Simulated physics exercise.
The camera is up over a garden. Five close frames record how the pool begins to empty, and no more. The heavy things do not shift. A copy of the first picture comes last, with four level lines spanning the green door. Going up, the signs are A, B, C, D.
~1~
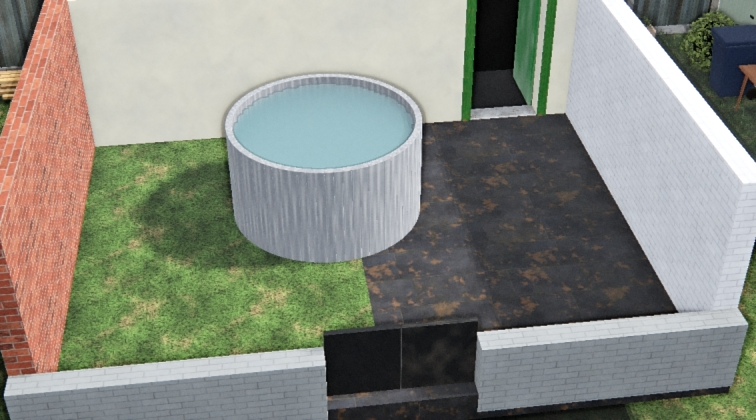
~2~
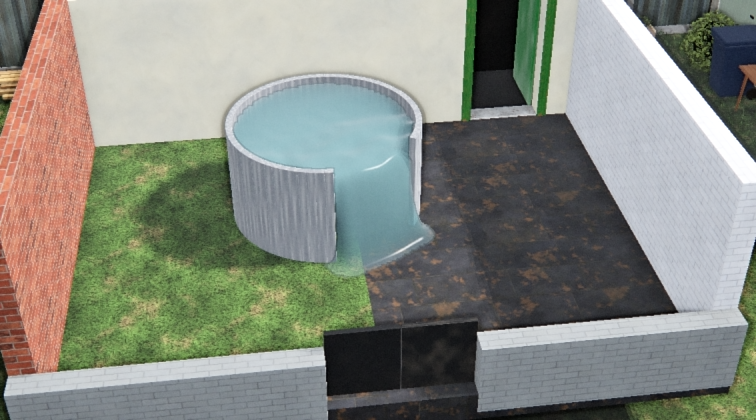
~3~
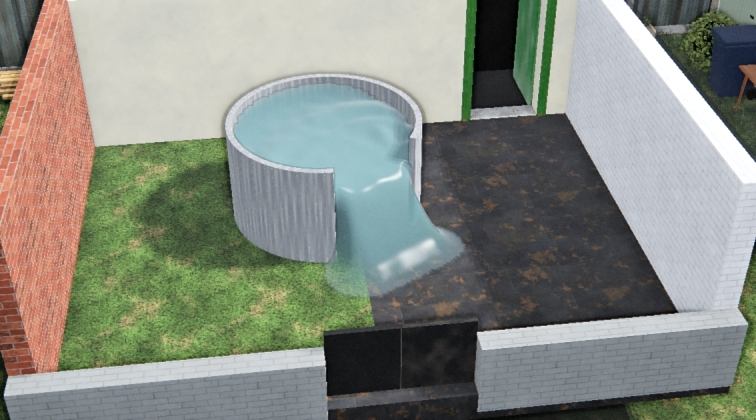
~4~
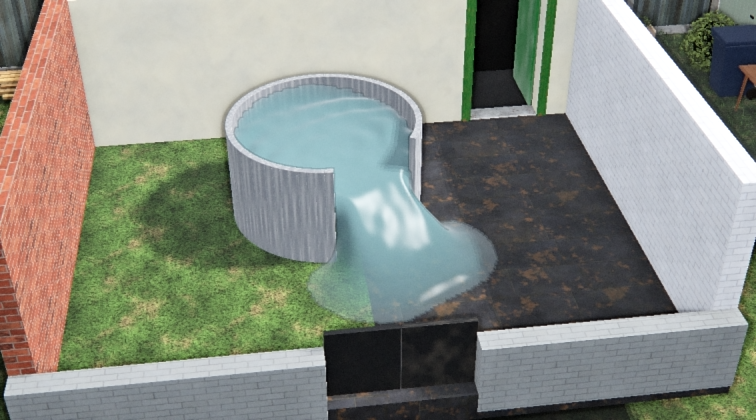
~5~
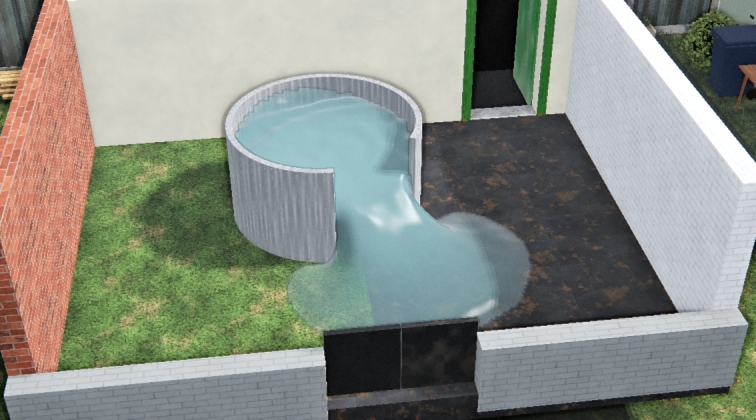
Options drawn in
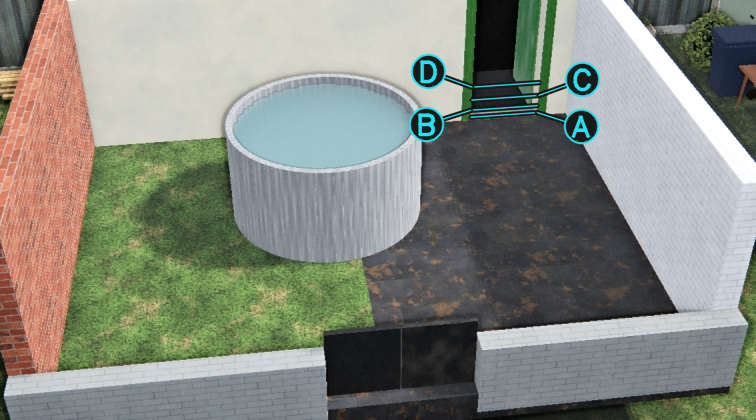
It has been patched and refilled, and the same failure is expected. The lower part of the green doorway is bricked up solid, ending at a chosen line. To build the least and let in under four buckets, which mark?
The limit is C.
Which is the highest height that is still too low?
Height B.
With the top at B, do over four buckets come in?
Yes, that goes wrong.
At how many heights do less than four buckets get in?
Two of the four.
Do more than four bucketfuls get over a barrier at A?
Yes.
In cyan, A at (503, 114); B at (504, 107); C at (505, 97); D at (506, 84); from the bottom up A, B, C, D.
With A, dozens of bucketfuls pour in.
With B, about 15 bucketfuls get in.
With C, a splash gets over, under a bucket.
With D, nothing gets over.
